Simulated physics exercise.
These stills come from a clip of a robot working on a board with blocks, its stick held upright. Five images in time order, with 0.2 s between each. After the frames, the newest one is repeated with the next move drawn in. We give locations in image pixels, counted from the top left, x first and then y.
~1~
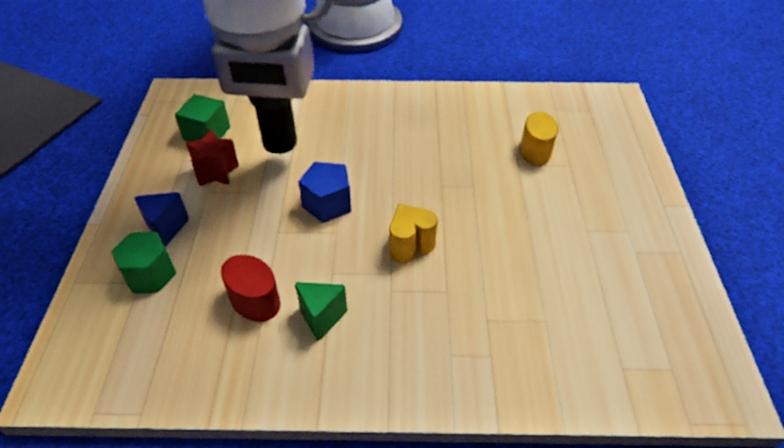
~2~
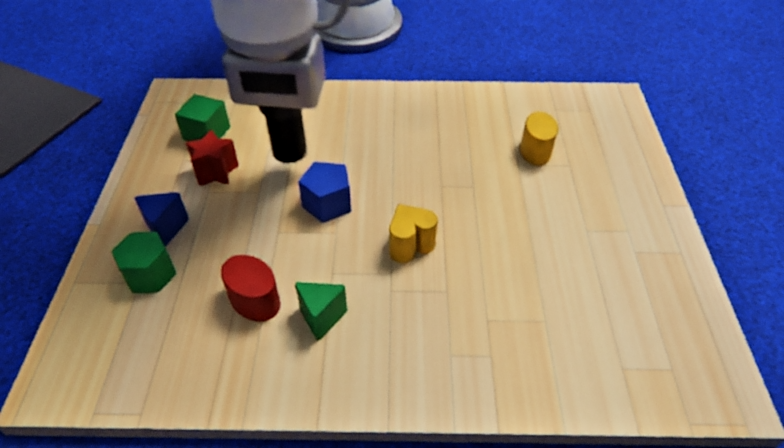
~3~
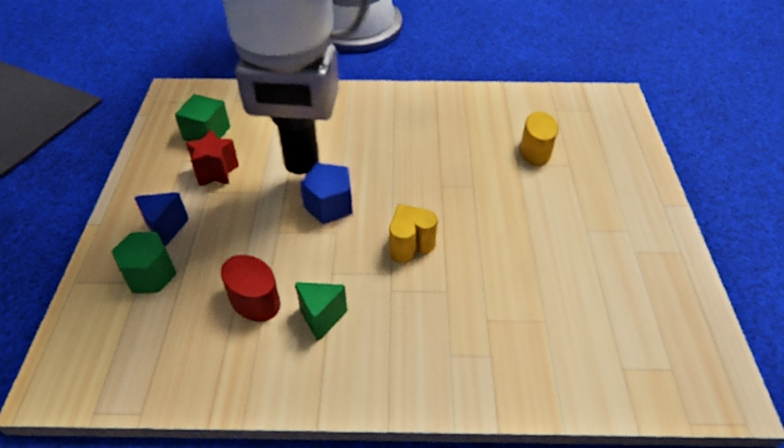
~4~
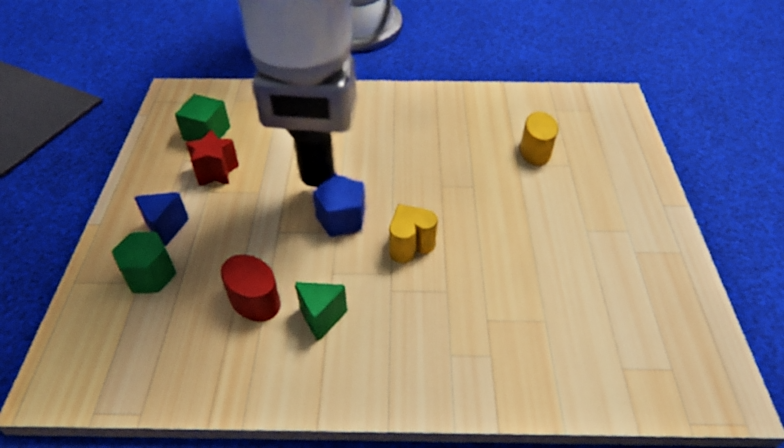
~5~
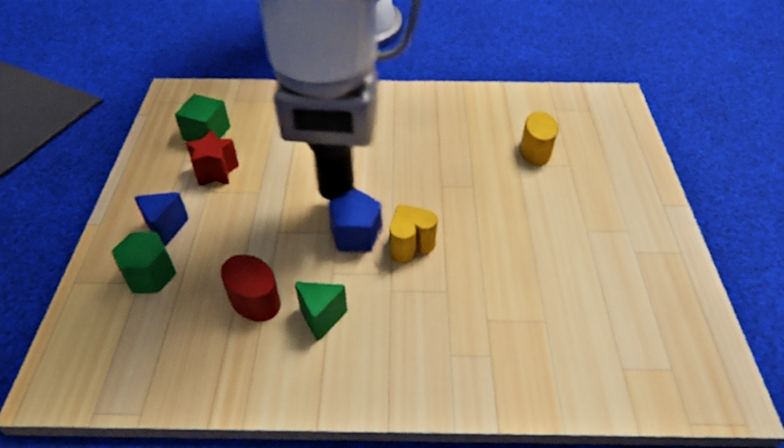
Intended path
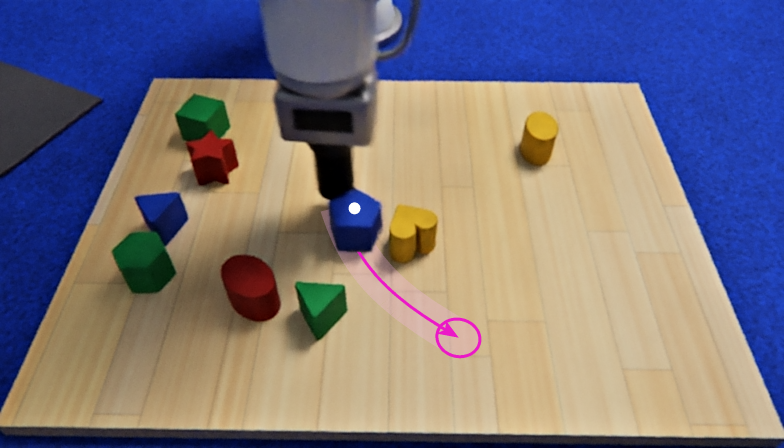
At first, a robot arm holds its black stick above and left of a blue pentagon on a wooden board scattered with colored blocks. The stick moves down and right to the pentagon, then pushes it a short way down and right, close to the yellow heart-shaped block, while the other blocks stay still.
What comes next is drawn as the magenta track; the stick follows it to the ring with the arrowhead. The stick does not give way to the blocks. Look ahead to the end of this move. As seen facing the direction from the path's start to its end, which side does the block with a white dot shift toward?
The answer is right: Facing from the path's start to its end, that's where the block with a white dot shifts.
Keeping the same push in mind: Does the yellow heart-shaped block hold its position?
It seems not.
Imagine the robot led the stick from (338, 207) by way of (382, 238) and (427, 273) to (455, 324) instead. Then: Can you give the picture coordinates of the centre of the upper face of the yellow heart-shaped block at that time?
The middle of its top is at (480, 254).
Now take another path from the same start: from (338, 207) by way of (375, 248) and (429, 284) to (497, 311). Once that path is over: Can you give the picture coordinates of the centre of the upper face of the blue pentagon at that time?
It sits at (418, 298).
The line goes from (338, 207) over (360, 253) and (400, 298) to (458, 337); the dot is on the blue pentagon.
The first path, step by step. One third of the way, stick at (358, 234); blue pentagon at (386, 256), turned 15° anticlockwise; yellow heart-shaped block at (423, 227), turned 40° anticlockwise.
Two thirds of the way, stick at (401, 280); blue pentagon at (427, 308); yellow heart-shaped block at (423, 227), turned 40° anticlockwise.
At the end, stick at (461, 320); green triangle unmoved; blue pentagon at (471, 360), turned 45° clockwise; yellow heart-shaped block at (423, 227), turned 40° anticlockwise.
